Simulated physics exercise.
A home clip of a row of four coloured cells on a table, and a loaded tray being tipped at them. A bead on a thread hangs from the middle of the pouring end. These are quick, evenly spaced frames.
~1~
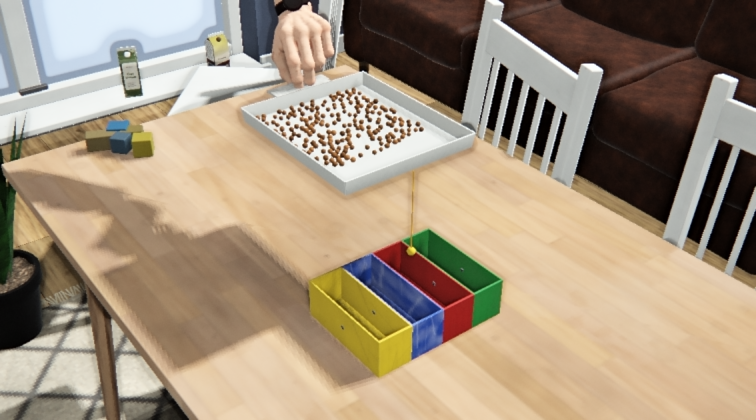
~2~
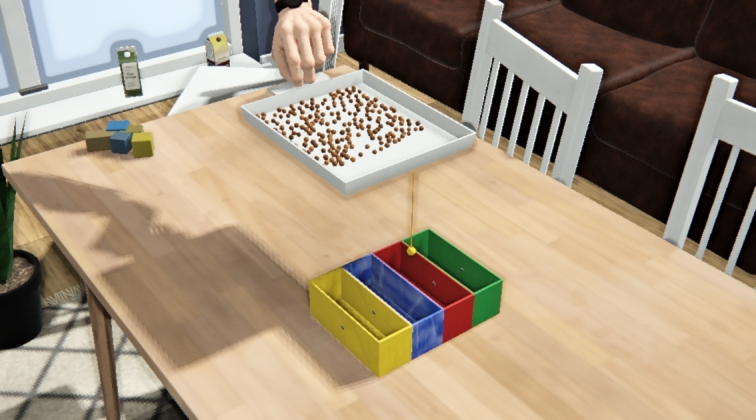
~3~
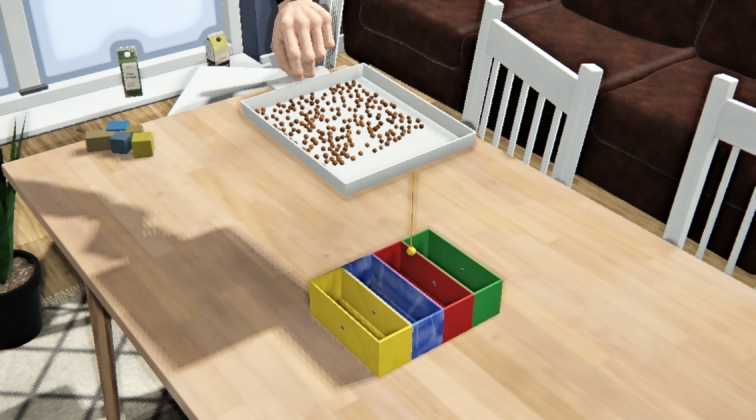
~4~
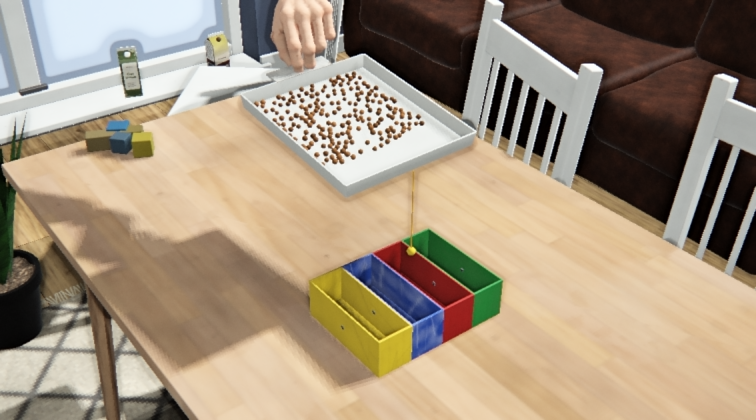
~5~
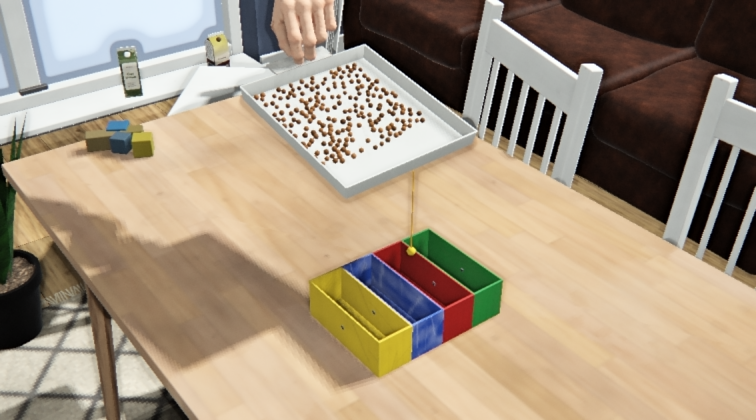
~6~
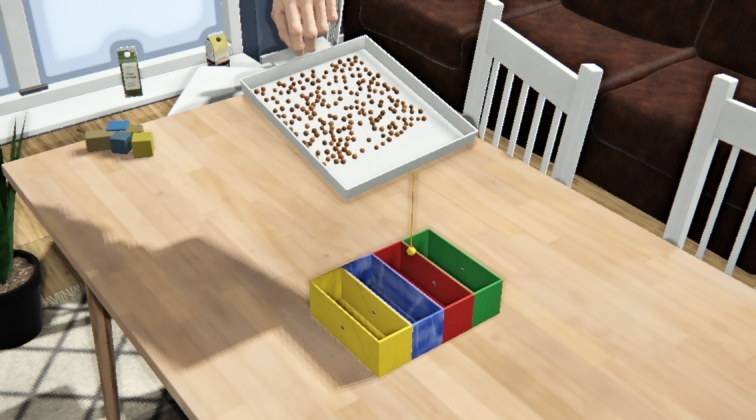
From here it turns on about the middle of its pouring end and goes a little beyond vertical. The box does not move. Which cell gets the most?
Fullest: The yellow cell.
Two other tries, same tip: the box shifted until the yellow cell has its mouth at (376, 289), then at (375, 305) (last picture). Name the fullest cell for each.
First that yellow cell, then the yellow one.
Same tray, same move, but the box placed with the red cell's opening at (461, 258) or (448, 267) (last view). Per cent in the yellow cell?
Roughly 20 per cent, and 40 per cent.
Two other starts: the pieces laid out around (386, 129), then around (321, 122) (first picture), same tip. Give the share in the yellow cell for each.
The first gives 50 %, the second 70 %.
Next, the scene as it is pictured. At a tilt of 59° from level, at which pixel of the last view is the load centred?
Around (373, 167).
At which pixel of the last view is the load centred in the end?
At about (377, 336).
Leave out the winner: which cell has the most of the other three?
It is that blue cell.
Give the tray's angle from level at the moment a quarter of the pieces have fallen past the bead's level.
Near 100 degrees.
Soon after the last picture, tray tipped steeply; nearly all on the tray; a stray few in the blue cell; a stray few falling or outside the box.
A little later, tray tipped right over; about half on the tray; a small part in the yellow cell; a small part in the blue cell; a stray few in the red cell; about a third falling or outside the box.
Later still, tray tipped past a quarter turn; about two thirds in the yellow cell; about a third in the blue cell; a small part in the red cell.
At rest, tray tipped past a quarter turn; about two thirds in the yellow cell; about a third in the blue cell; a small part in the red cell; none in the green cell.
